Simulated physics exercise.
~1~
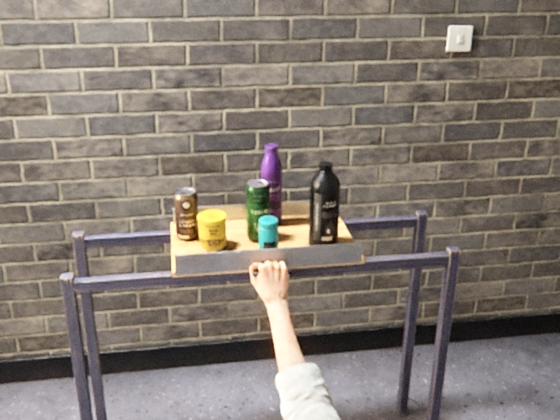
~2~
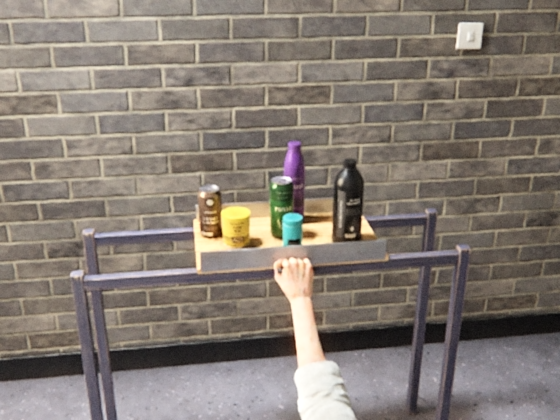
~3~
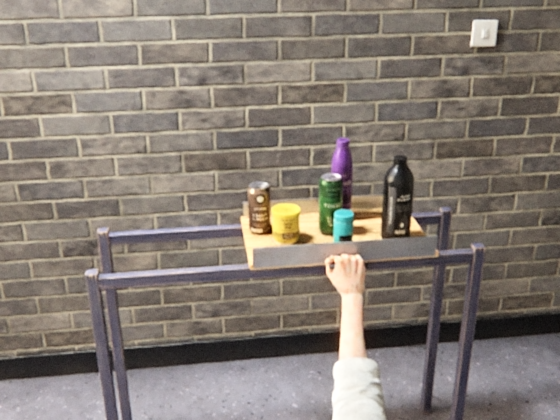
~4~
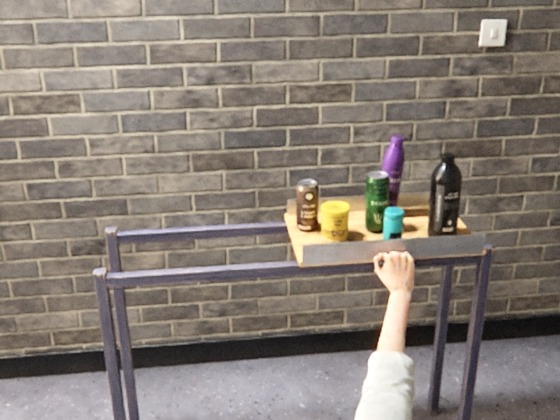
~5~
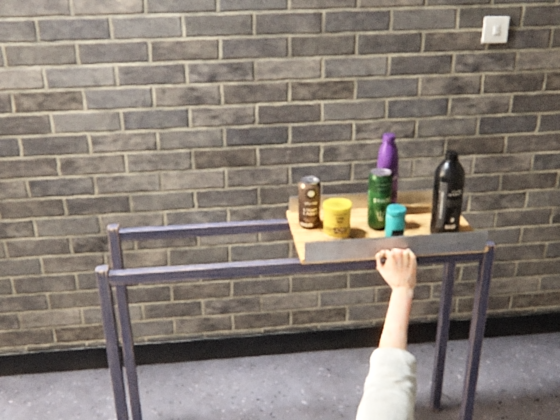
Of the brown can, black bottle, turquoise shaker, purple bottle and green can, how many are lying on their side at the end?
None of them are lying on their side. All five are still standing upright on the tray when it has stopped at the right end.
At first, a wooden tray rests midway along a frame of dark rails before a grey brick wall, with a hand at its front edge. On it stand a brown can, a yellow tin, a green can, a turquoise shaker, a tall purple bottle and a black bottle. The hand moves the tray steadily to the right along the rails, and everything on it rides along. The tray then stops at the right end of the rails. Finally, all six items are still on the tray, with the purple bottle upright behind the others.
